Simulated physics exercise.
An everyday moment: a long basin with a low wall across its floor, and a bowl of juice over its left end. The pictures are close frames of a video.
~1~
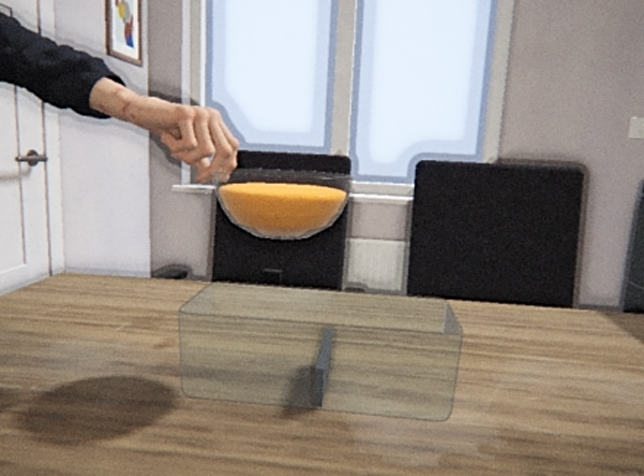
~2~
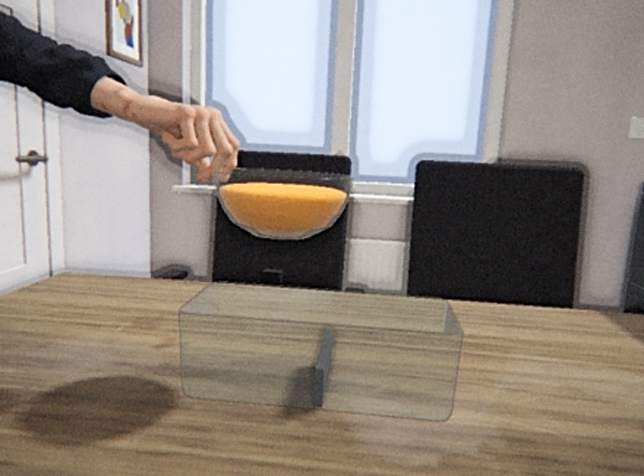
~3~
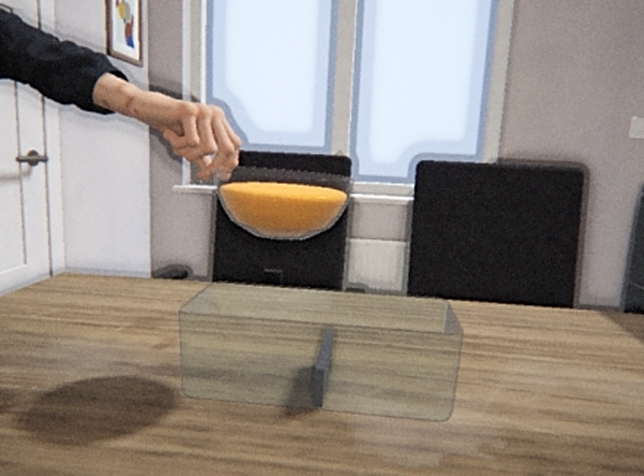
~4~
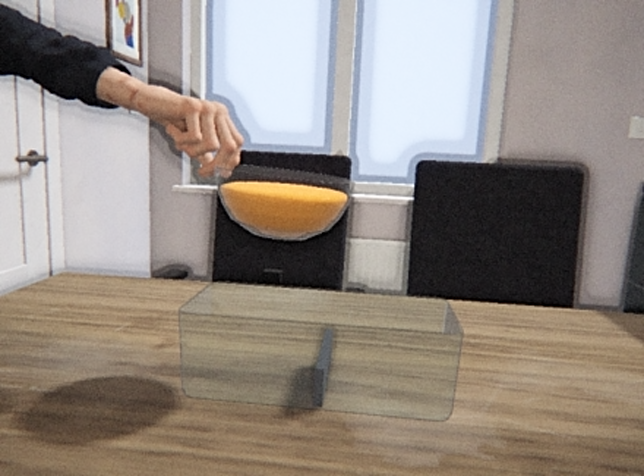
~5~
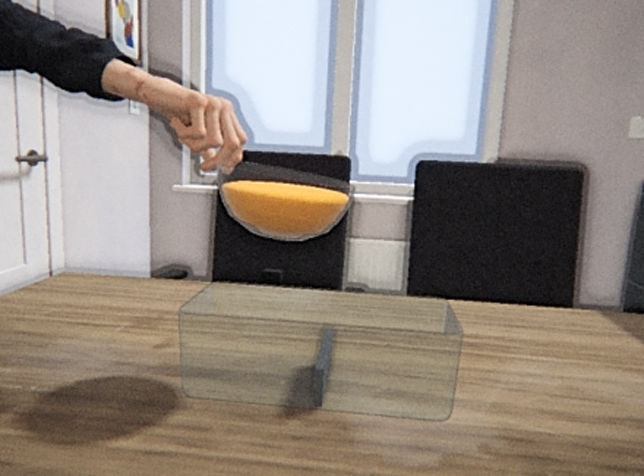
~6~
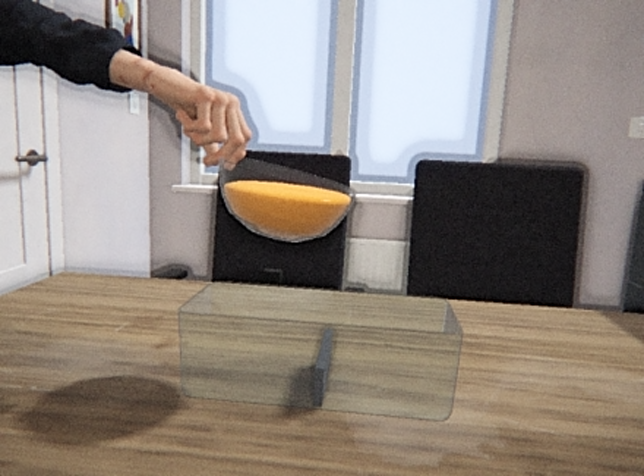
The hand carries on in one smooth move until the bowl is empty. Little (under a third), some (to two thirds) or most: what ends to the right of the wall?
In the end above two thirds is right of the wall.
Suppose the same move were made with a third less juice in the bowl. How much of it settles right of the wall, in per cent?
Roughly 90 in a hundred.
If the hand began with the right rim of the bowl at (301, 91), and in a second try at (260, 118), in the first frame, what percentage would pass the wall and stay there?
Roughly 70 per cent, and 20 per cent.
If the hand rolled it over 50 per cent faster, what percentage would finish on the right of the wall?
Close to 75 per cent.
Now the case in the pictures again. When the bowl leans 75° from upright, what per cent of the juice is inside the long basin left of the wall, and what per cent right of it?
Left about 0, right about 25.
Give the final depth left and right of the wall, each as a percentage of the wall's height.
Some 10 per cent left and 70 right.
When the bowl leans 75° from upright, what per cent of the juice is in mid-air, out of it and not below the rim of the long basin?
Close to 40 per cent.
A moment on, the bowl is tipped on its side and 35 per cent is still to pour, 0 is left of the wall and 26 right of it.
Next, the bowl is tipped right over and 0 per cent is still to pour, 9 is left of the wall and 88 right of it.
Then the bowl is tipped right over and 0 per cent is still to pour, 10 is left of the wall and 89 right of it.
Later the bowl is tipped right over and 0 per cent is still to pour, 10 is left of the wall and 89 right of it.
In the end 10 per cent lies left of the wall, 89 right of it and 1 outside.
